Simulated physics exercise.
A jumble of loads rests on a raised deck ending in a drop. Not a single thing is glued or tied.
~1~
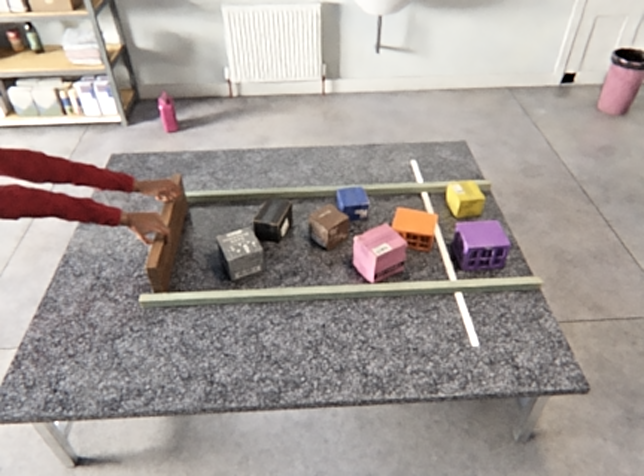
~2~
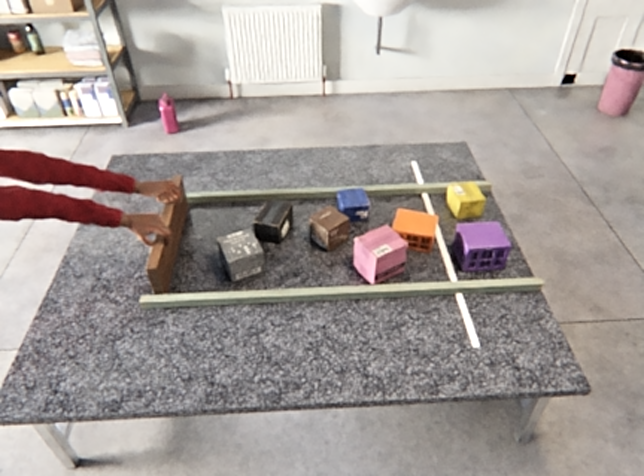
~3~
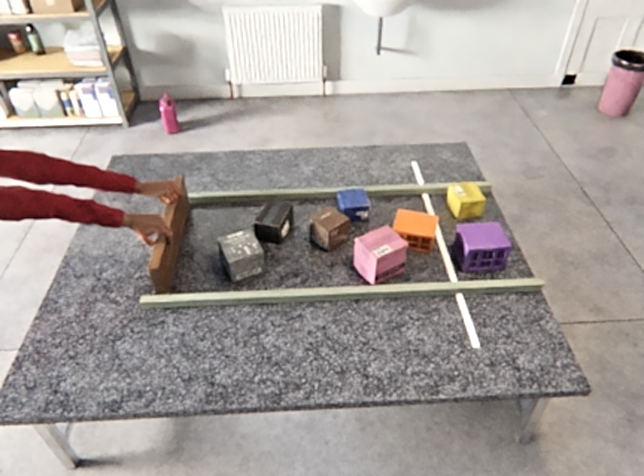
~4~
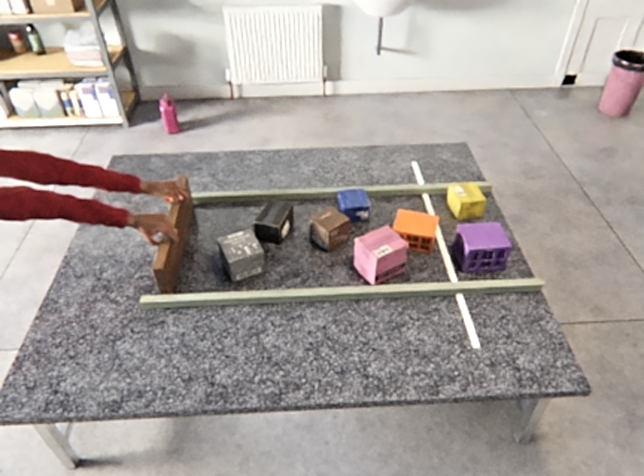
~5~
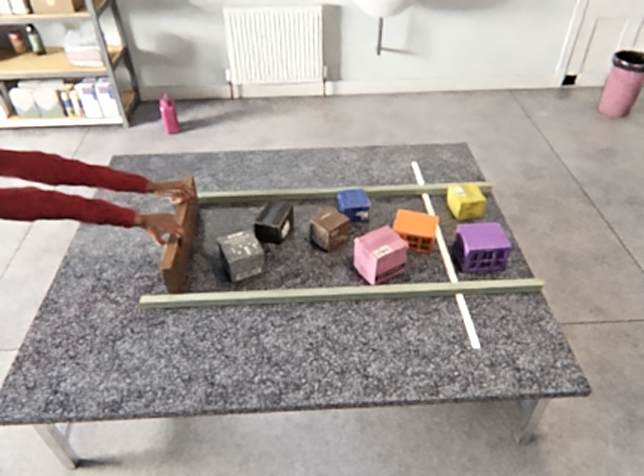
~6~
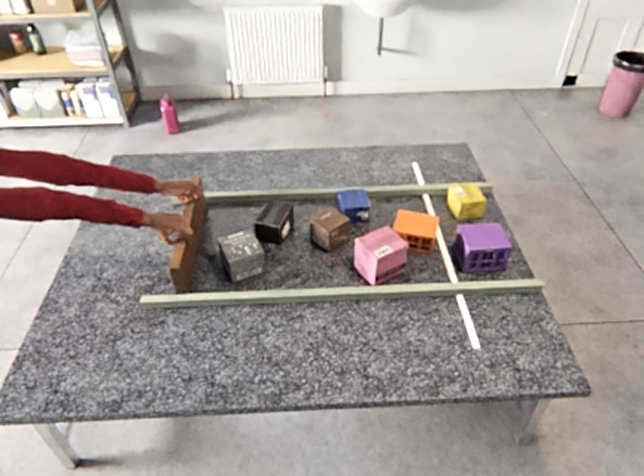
At the start, two red-sleeved arms hold a brown plank at the left end of a speckled grey tabletop, facing a scatter of coloured boxes between two pale green rails. The hands then slide the plank slightly to the right, toward the grey box, while the boxes stay still.
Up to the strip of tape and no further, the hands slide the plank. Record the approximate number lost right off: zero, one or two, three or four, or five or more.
Number lost: One or two.
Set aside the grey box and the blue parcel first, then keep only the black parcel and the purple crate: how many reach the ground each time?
1 in the first try, 0 in the second.
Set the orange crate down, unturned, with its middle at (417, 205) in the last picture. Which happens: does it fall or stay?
Outcome for the orange crate: It ends up still on.
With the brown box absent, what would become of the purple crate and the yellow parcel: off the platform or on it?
The purple crate goes down and the yellow parcel is still up.
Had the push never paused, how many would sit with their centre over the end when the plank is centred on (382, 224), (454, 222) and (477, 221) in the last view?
Counts per position: 0 / 2 / 5.
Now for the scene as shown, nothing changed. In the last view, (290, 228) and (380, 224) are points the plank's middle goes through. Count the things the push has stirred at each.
That makes 3 at the first spot and 7 at the second.
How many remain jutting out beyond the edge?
It's 0.
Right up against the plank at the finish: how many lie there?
The count comes out at 2.
A little later, none off yet; yellow parcel at rest near (466, 201); purple crate at rest near (481, 248); orange crate at rest near (415, 232).
Next, none off yet; yellow parcel at rest near (466, 201); purple crate shifted a little near (488, 248); orange crate shifted about its own width near (440, 229).
When it is over, the number that fall off is one or two; down, orange crate and purple crate.
